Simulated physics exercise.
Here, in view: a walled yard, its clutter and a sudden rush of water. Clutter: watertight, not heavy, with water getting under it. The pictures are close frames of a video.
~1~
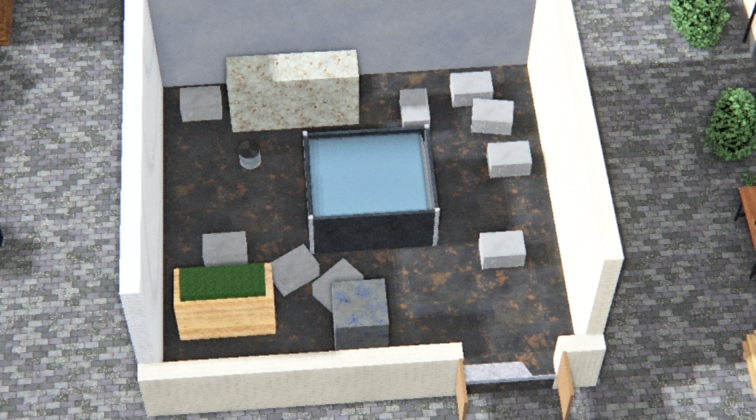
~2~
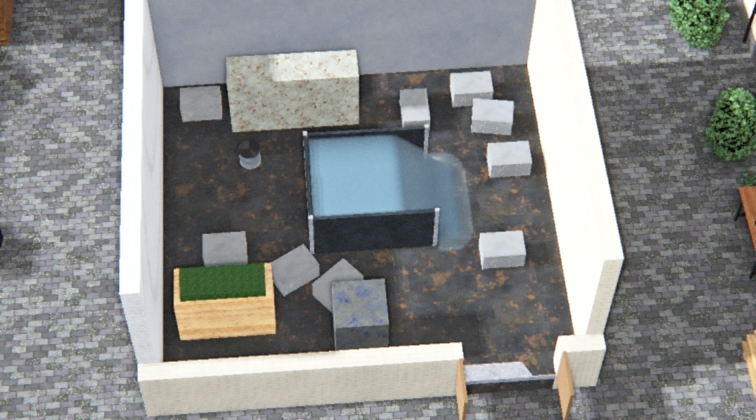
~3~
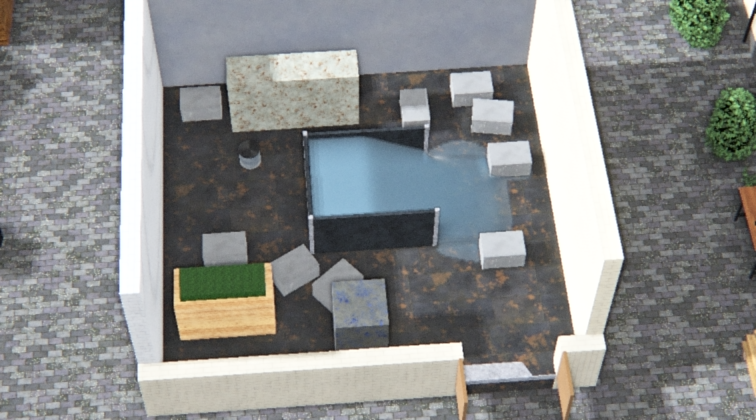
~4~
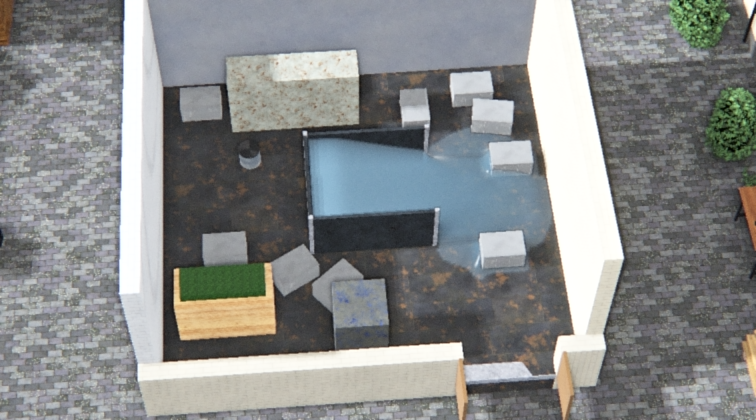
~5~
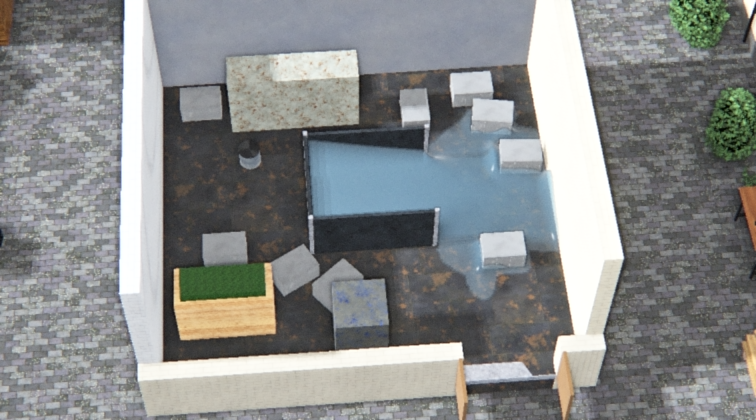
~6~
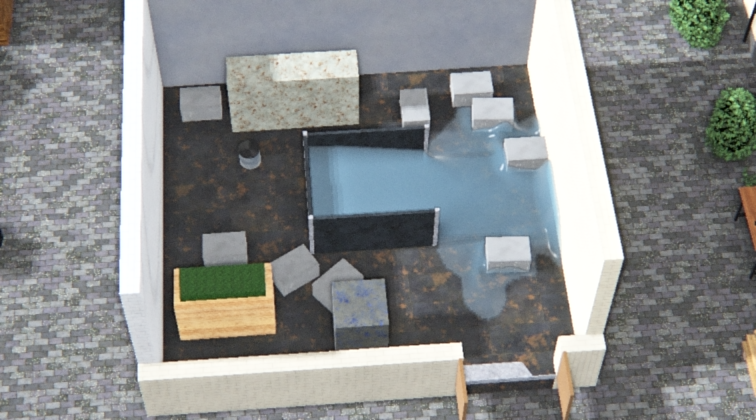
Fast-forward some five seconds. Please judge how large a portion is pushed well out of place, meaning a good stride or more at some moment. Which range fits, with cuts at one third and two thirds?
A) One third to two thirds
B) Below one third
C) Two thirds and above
The answer is A.
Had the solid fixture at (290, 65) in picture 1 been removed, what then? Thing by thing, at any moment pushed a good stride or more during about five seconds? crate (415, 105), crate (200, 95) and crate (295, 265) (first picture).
The first traveled far, the second remained nearby, and the third remained nearby.
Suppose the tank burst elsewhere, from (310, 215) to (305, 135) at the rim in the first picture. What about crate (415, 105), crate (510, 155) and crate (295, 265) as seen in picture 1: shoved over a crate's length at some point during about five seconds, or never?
The first: Fell short; the second: Fell short; the third: Went past that.
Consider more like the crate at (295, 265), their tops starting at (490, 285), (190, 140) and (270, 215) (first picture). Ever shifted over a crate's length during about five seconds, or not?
Copy by copy, in order: Relocated, largely stays, largely stays.
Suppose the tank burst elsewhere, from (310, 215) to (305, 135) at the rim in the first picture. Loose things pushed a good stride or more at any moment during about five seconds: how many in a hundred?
Estimate: Close to 50 in a hundred.
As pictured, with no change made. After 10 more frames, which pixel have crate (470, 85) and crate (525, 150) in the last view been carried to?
Look around pixels (435, 89) and (501, 87).
A moment on, 1 of 10 are well off their spots; 1 afloat.
Next, 4 of 10 are well off their spots; 2 afloat.
Later, 5 of 10 are well off their spots; 2 afloat.
In the end, 5 of 10 are well off their spots, and 5 have been at some point; 2 afloat.
